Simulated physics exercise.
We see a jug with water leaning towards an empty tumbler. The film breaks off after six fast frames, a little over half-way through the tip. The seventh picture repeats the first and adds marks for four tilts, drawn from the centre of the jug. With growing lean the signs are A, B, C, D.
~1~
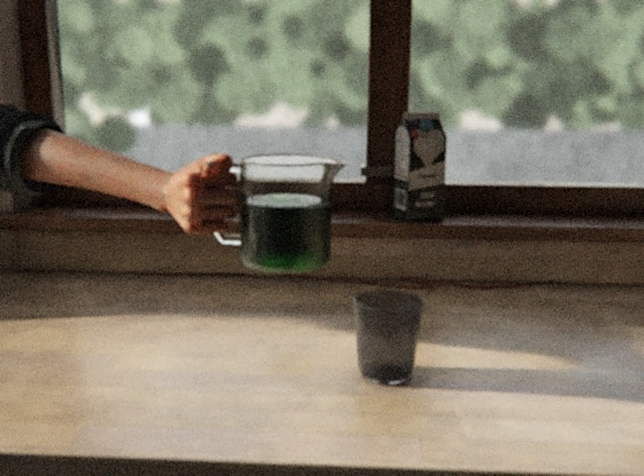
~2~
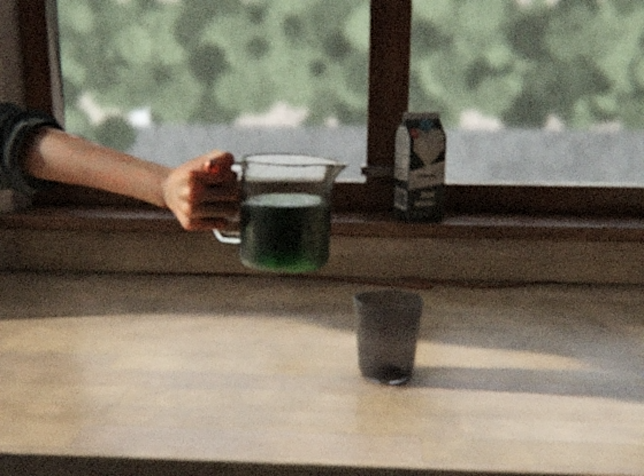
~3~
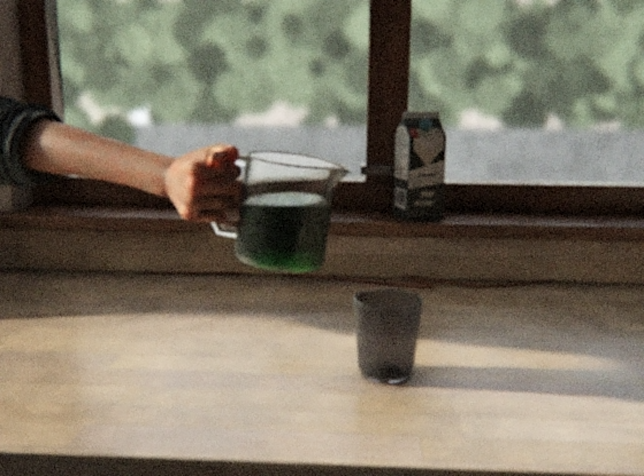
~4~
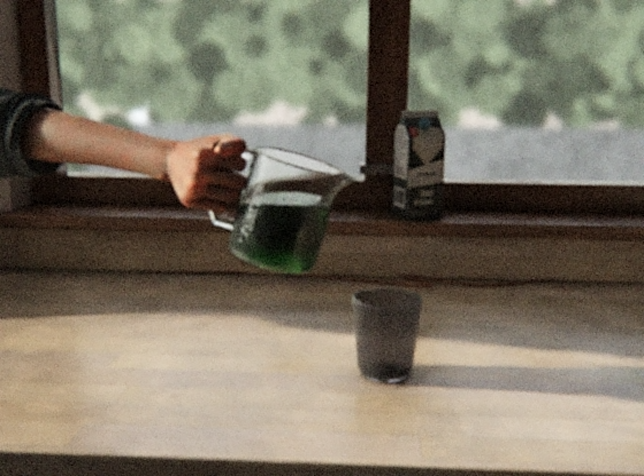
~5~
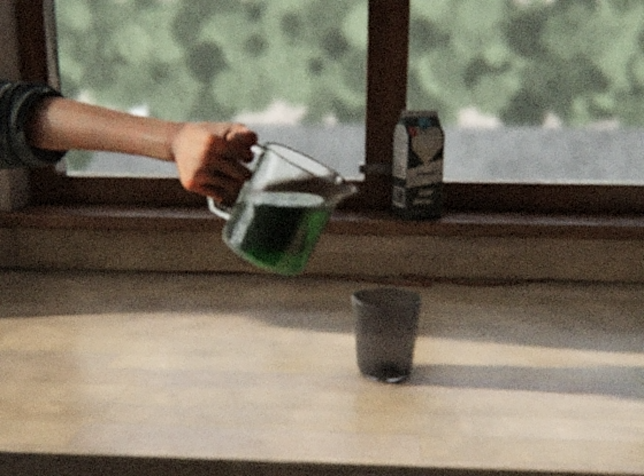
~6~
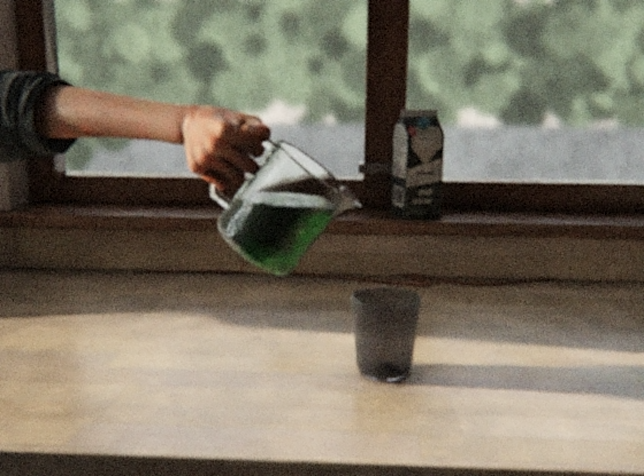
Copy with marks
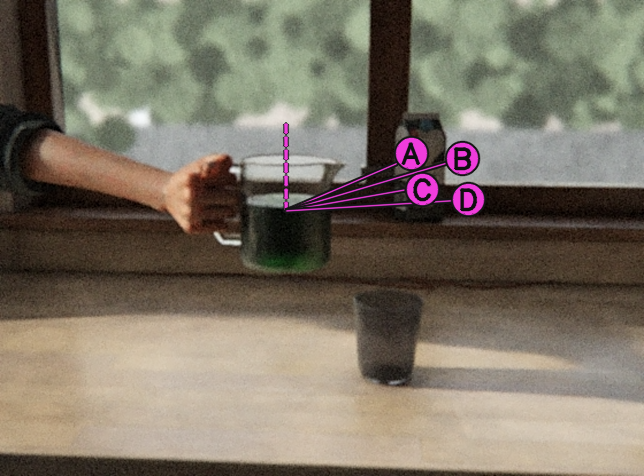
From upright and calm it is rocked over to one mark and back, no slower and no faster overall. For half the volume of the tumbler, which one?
Mark A does it best.
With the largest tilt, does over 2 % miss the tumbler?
Yes.
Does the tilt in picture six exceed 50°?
No, it does not.
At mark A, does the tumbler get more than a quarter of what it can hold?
Yes.
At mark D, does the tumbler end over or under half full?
Over.
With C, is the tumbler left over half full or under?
Over half.
On the marked copy, A at (396, 163); B at (446, 163); C at (404, 190); D at (452, 200).
For mark A, the tumbler ends with about 50 % of what it can hold.
For mark B, the tumbler ends with about 67 % of what it can hold; 5 % of the water is spilt.
For mark C, the tumbler ends with about 73 % of what it can hold; 13 % of the water is spilt.
For mark D, the tumbler ends with about 77 % of what it can hold; 21 % of the water is spilt.
